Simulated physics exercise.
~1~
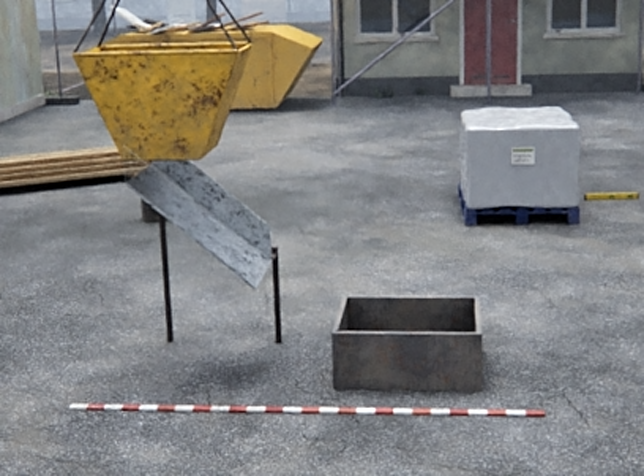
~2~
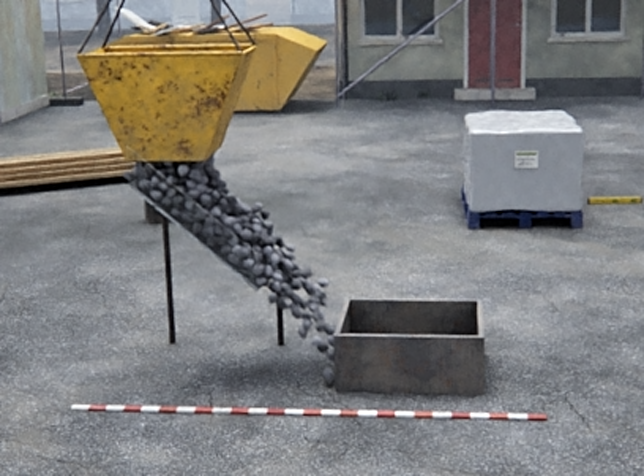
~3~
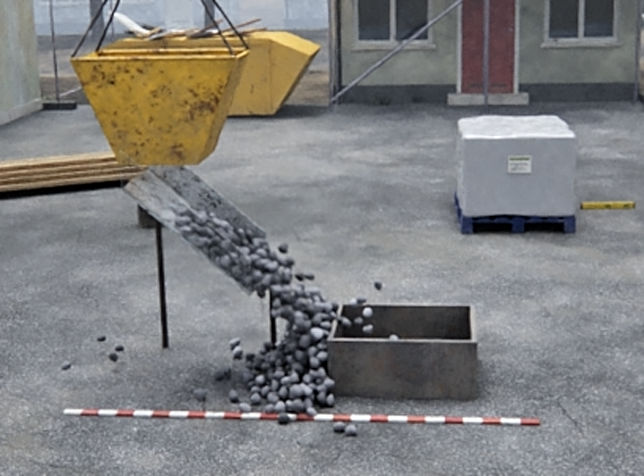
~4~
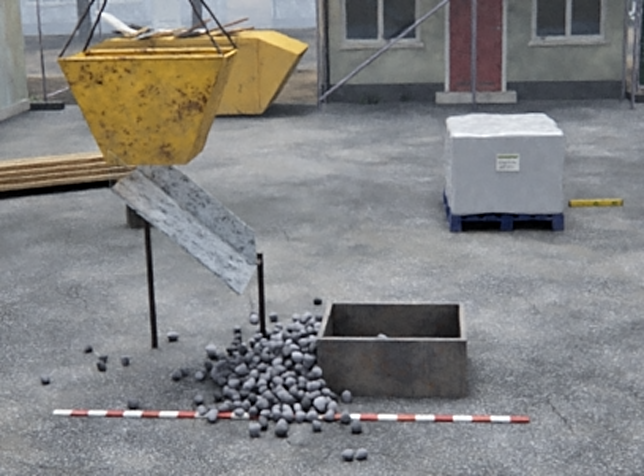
Grey, rounded stones poured from the bottom of a hanging yellow skip, slid down a sloping metal chute to the right, and mostly fell short of the open bin, ending in a heap on the ground to its left, with a few scattered around.
